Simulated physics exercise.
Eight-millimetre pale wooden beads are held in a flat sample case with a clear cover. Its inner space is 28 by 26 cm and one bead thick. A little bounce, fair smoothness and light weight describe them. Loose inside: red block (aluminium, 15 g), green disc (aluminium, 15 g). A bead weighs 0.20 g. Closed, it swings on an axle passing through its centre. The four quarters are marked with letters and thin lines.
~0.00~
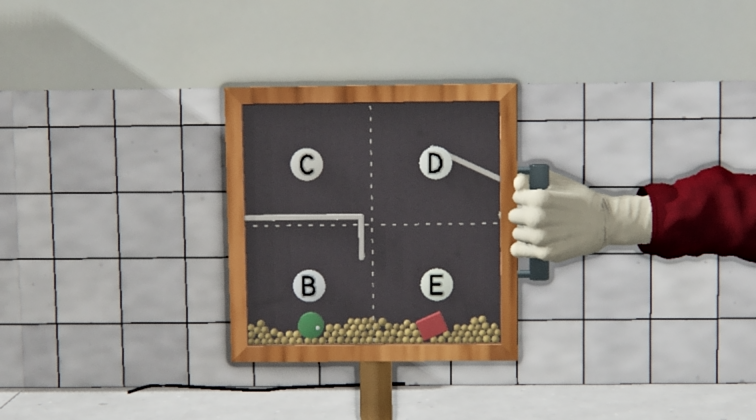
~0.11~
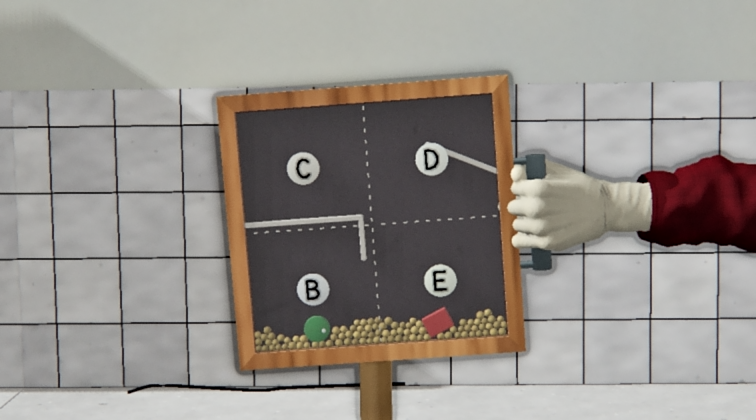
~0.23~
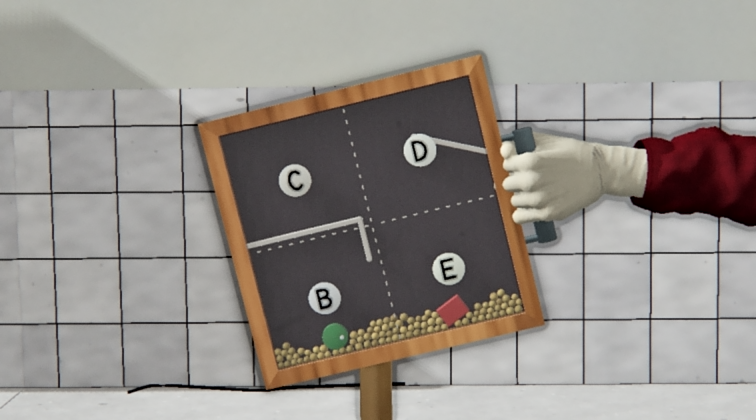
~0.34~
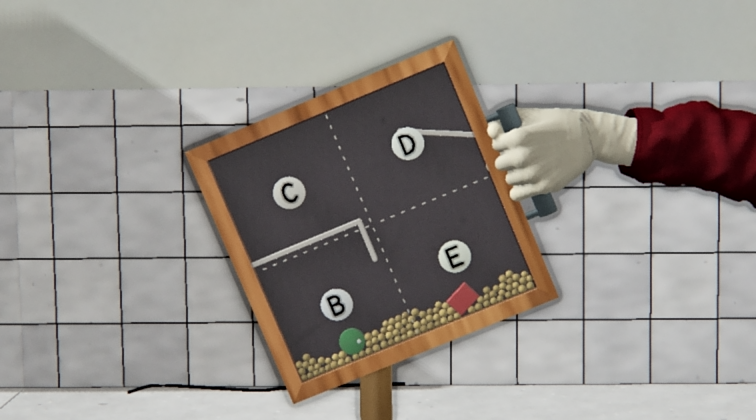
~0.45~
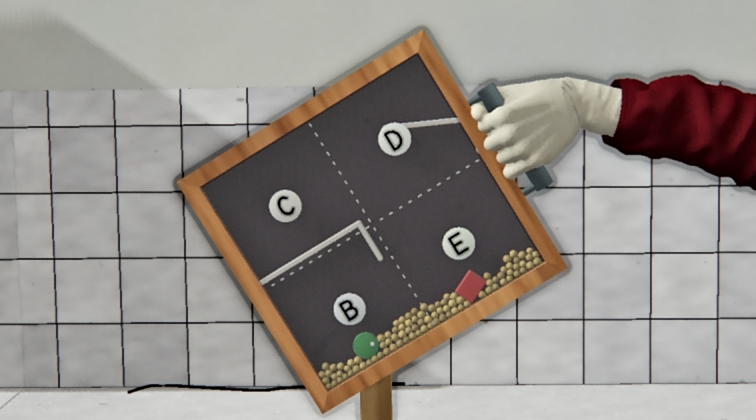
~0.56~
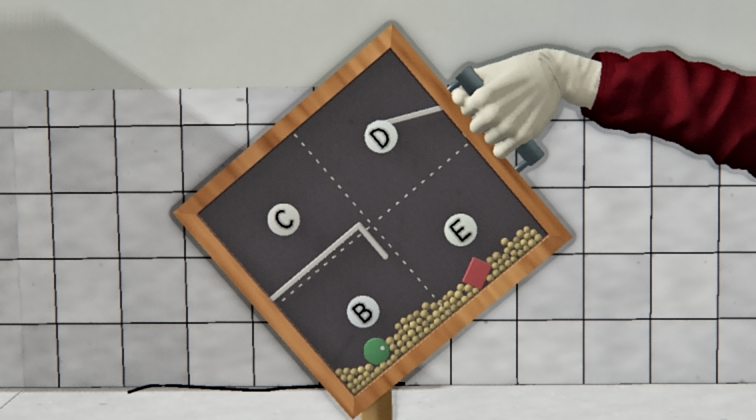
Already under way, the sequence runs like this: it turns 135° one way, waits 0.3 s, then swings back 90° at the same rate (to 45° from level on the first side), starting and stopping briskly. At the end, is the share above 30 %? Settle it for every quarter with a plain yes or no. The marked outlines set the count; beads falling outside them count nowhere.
Quarter B - yes; quarter C - no; quarter D - no; quarter E - no.
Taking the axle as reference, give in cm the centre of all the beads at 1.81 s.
12 cm right, 4 cm below.
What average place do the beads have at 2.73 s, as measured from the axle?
Offset: Approx. 6 cm right, 11 cm below.
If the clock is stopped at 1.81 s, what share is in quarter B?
90 percent.
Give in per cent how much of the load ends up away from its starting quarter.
Close to 50 % end up somewhere else.
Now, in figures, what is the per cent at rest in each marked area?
Quarter B: 95; quarter C: 5; quarter D: 0; quarter E: 0.
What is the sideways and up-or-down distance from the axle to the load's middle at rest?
The middle sits around 3 cm left of it and 13 cm below it.
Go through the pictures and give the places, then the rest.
Level; about 90 beads; load centre (377, 334); top bead (483, 320); red block (432, 326) tilted 24°; green disc (311, 325); B (309, 286), C (307, 164), D (436, 163), E (437, 285), in the first picture.
Turned 4° anticlockwise; load centre (384, 333); top bead (488, 313), in the second picture.
Turned 13° anticlockwise; load centre (401, 330); top bead (501, 293); wall ends (370, 259), (414, 137), in the third picture.
Turned 22° anticlockwise; load centre (416, 325); top bead (509, 274); red block (463, 299) tilted 47°; green disc (352, 341), in the fourth picture.
Turned 31° anticlockwise; load centre (428, 319); top bead (530, 251), in the fifth picture.
Turned 40° anticlockwise; load centre (437, 313); top bead (527, 230); red block (477, 273) tilted 65°; green disc (377, 351); B (363, 312), C (284, 220), D (381, 137), E (461, 230), in the sixth picture.
After 1.81 s, it stands 135° anticlockwise; the beads' middle is 12 cm right of and 4 cm below the centre; B 90 %, C 10 %.
After 2.73 s, it stands 90° anticlockwise; the beads' middle is 6 cm right of and 11 cm below the centre; B 90 %, C 10 %.
After 3.36 s, it stands 45° anticlockwise; the beads' middle is 3 cm left of and 12 cm below the centre; B 95 %, C 5 %.
Settled by 4.1 s, it stands 45° anticlockwise; B 95 %, C 5 %, D 0 %, E 0 %.
